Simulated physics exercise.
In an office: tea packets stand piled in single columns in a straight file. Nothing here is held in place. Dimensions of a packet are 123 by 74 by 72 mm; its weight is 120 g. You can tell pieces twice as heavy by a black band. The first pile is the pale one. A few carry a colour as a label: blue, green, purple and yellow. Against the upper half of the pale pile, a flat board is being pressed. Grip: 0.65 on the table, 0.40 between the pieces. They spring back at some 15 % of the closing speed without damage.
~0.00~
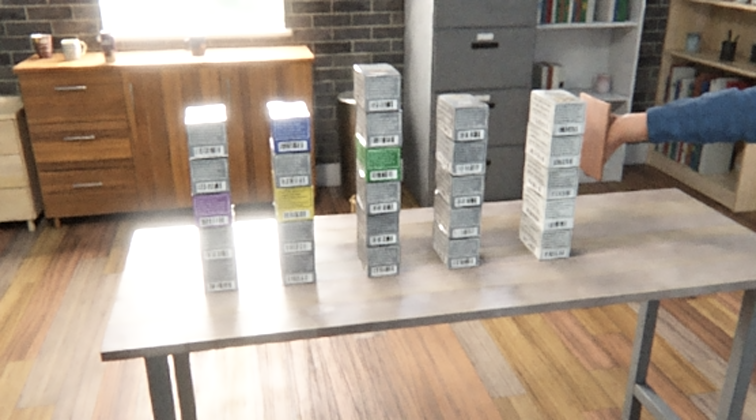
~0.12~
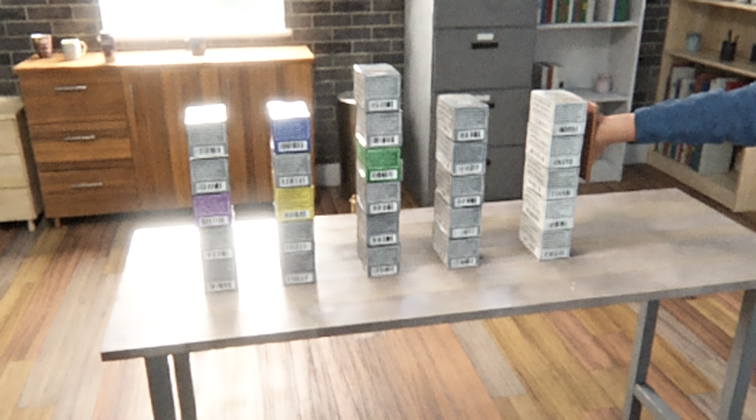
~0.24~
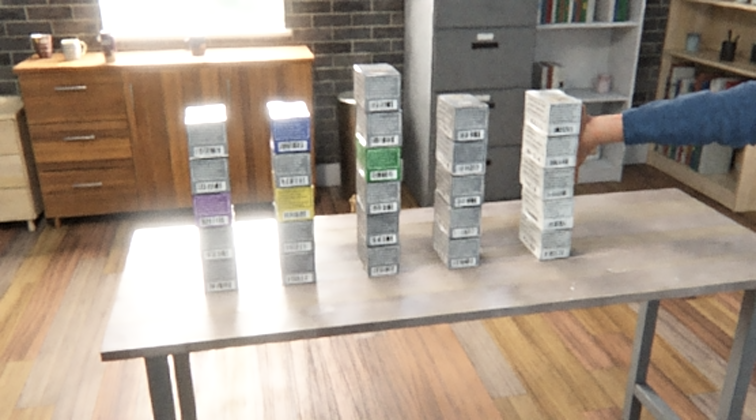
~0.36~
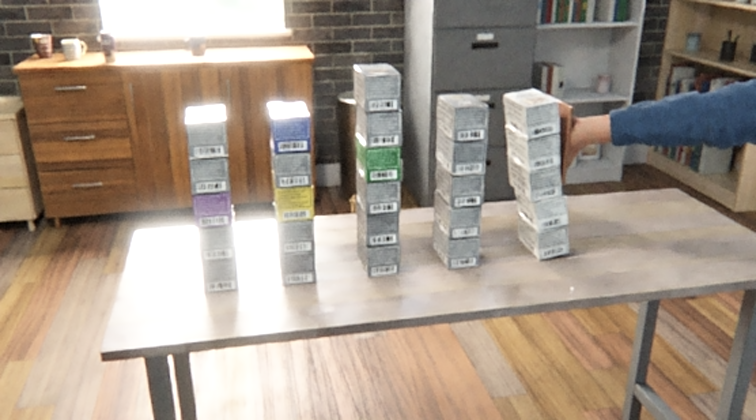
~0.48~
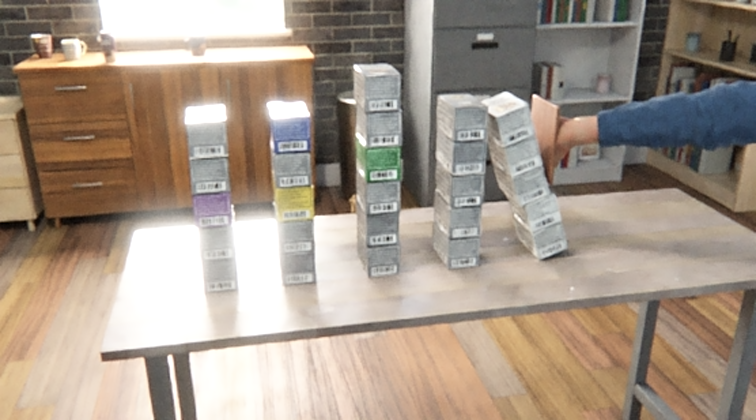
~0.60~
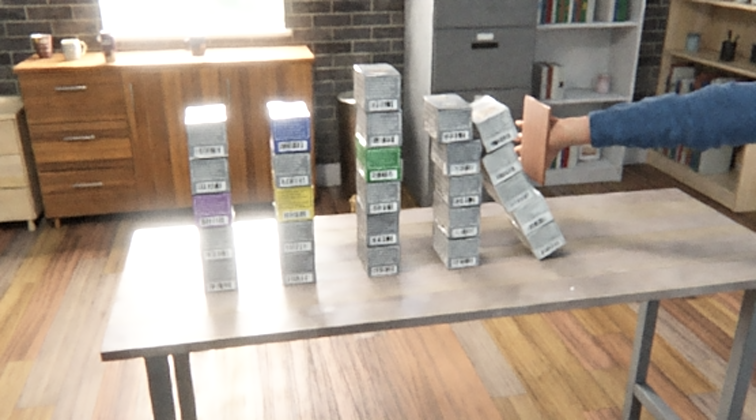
In this clip, a hand presses a flat board leftward against the upper part of the pale pile at the right of five stacks of packets; the pile bends and leans left, touching the neighboring stack, whose top shifts slightly.
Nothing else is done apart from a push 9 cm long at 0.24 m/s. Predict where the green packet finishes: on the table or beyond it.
The green packet finishes on the table.
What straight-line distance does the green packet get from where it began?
Around 34 cm, start to finish.
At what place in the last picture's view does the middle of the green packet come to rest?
In the final view it ends up around pixel (235, 231).
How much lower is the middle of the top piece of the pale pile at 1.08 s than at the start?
12 cm.
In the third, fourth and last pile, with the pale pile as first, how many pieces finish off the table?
From the third pile 2, from the fourth pile 2 and from the last pile 4.
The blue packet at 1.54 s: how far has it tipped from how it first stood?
Some 50°.
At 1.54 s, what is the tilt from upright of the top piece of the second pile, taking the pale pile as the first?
The top piece is tilted around 20°.
Around 1.08 s, 5 of the pale pile down; none of the 21 other packets off the table, 12 disturbed; green packet tipped 16°; blue packet displaced 6 mm.
Around 1.54 s, 5 of the pale pile down; none of the 21 other packets off the table, 19 disturbed; green packet tipped 51°, 9 cm lower; yellow packet tipped 52°, 57 mm lower.
Around 2.22 s, 5 of the pale pile down; 6 of the 21 other packets off the table; green packet on its side; yellow packet upside down.
Finally (2.7 s), 5 of the pale pile down; 8 of the 21 other packets off the table; green packet on its side; yellow packet upside down; purple packet on its side. Seen by the last camera, middles, green packet near (235, 231), yellow packet near (151, 270).
